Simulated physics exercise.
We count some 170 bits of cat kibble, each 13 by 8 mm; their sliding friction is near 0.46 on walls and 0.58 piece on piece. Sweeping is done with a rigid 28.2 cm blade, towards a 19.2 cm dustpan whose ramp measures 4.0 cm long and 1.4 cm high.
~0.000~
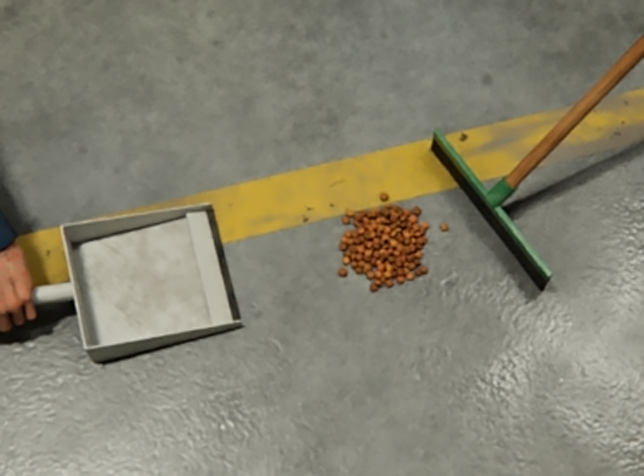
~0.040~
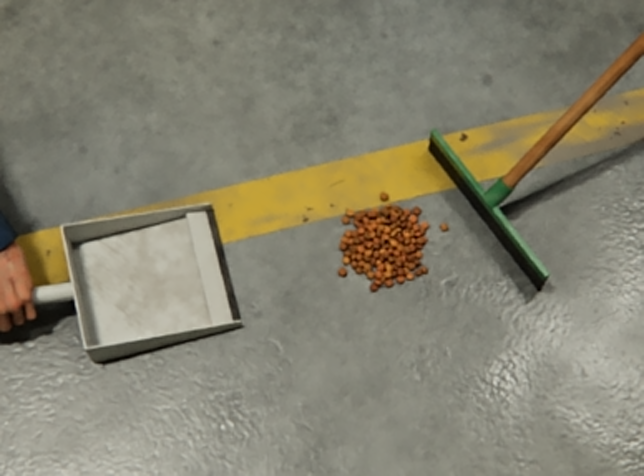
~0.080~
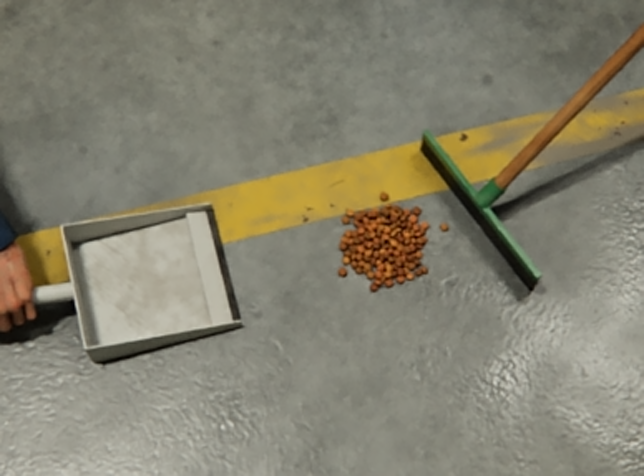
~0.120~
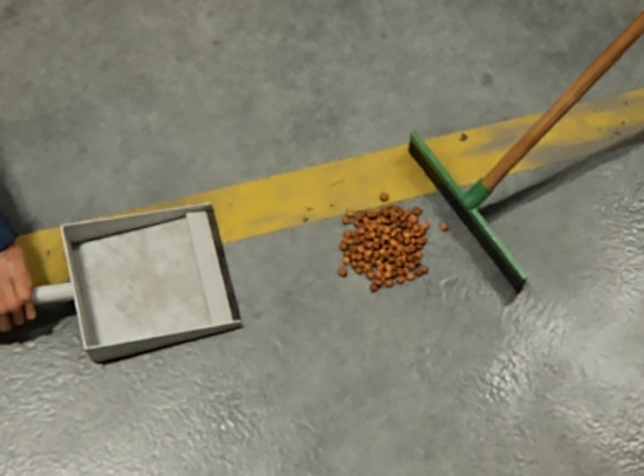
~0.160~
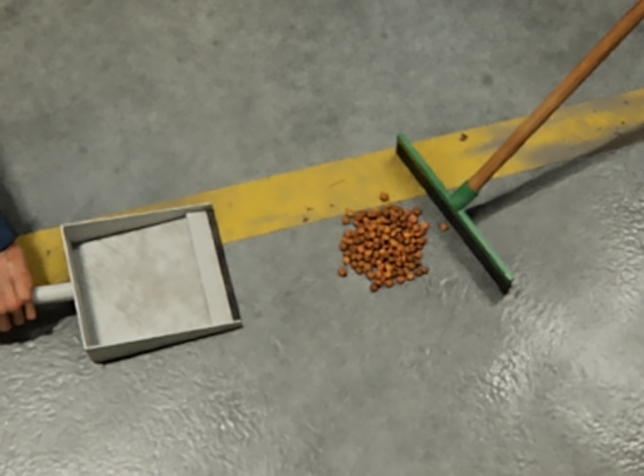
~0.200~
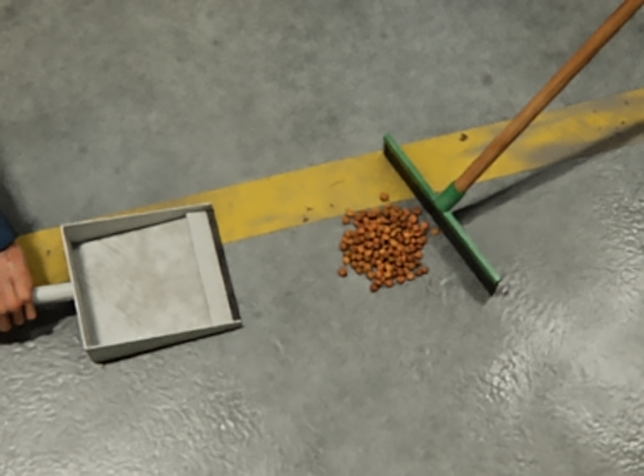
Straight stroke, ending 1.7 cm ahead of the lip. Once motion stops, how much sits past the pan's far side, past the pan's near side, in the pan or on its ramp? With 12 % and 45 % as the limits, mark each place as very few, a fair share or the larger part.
My call: Far side: Very few; near side: A fair share; pan: Very few.
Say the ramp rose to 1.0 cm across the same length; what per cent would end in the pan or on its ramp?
Estimate with the new ramp: Some 0 in a hundred.
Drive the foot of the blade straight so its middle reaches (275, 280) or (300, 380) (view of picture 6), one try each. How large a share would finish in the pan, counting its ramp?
The two tries give about 5 and 5 percent.
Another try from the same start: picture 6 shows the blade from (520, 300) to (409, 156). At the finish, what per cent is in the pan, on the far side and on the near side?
The pan gets 5, the far side 0 and the near side 75.
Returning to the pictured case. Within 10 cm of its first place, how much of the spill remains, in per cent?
It comes to near 5 percent.
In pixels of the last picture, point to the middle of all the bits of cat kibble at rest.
Roughly (265, 280).
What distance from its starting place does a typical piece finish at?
Roughly 18 cm.
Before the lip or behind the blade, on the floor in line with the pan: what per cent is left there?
Share there: About 85 %.
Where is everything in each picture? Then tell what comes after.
The first picture shows blade from (548, 276) to (437, 135), moved 0.0 cm, 0 of the pieces shifted so far; middle of the pieces at (383, 242); pan at (142, 287).
The second picture shows blade from (545, 276) to (434, 135), moved 0.4 cm, 0 of the pieces shifted so far; middle of the pieces at (383, 242).
The third picture shows blade from (537, 277) to (426, 136), moved 1.6 cm, 0 of the pieces shifted so far; middle of the pieces at (383, 242).
The fourth picture shows blade from (524, 278) to (414, 137), moved 3.5 cm, 0 of the pieces shifted so far; middle of the pieces at (383, 242).
The fifth picture shows blade from (510, 280) to (400, 138), moved 5.5 cm, 0 of the pieces shifted so far; middle of the pieces at (383, 242).
The sixth picture shows blade from (496, 281) to (387, 139), moved 7.5 cm, 1 of the pieces shifted so far; middle of the pieces at (383, 242); pan at (142, 287). Its pace works out near 0.50 m/s, heading 9 degrees away from the viewer's side.
After 0.46 s, middle of the blade 20 cm from the lip; 0 % over the lip, far side 0 %, near side 10 %.
After 0.63 s, middle of the blade 11 cm from the lip; 0 % over the lip, far side 0 %, near side 15 %.
After 0.93 s, middle of the blade 6 cm from the lip; 0 % over the lip, far side 0 %, near side 15 %.
At rest (1.3 s), far side 0 %, near side 15 %, pan 0 %, in front of the lip or behind the blade 85 %.
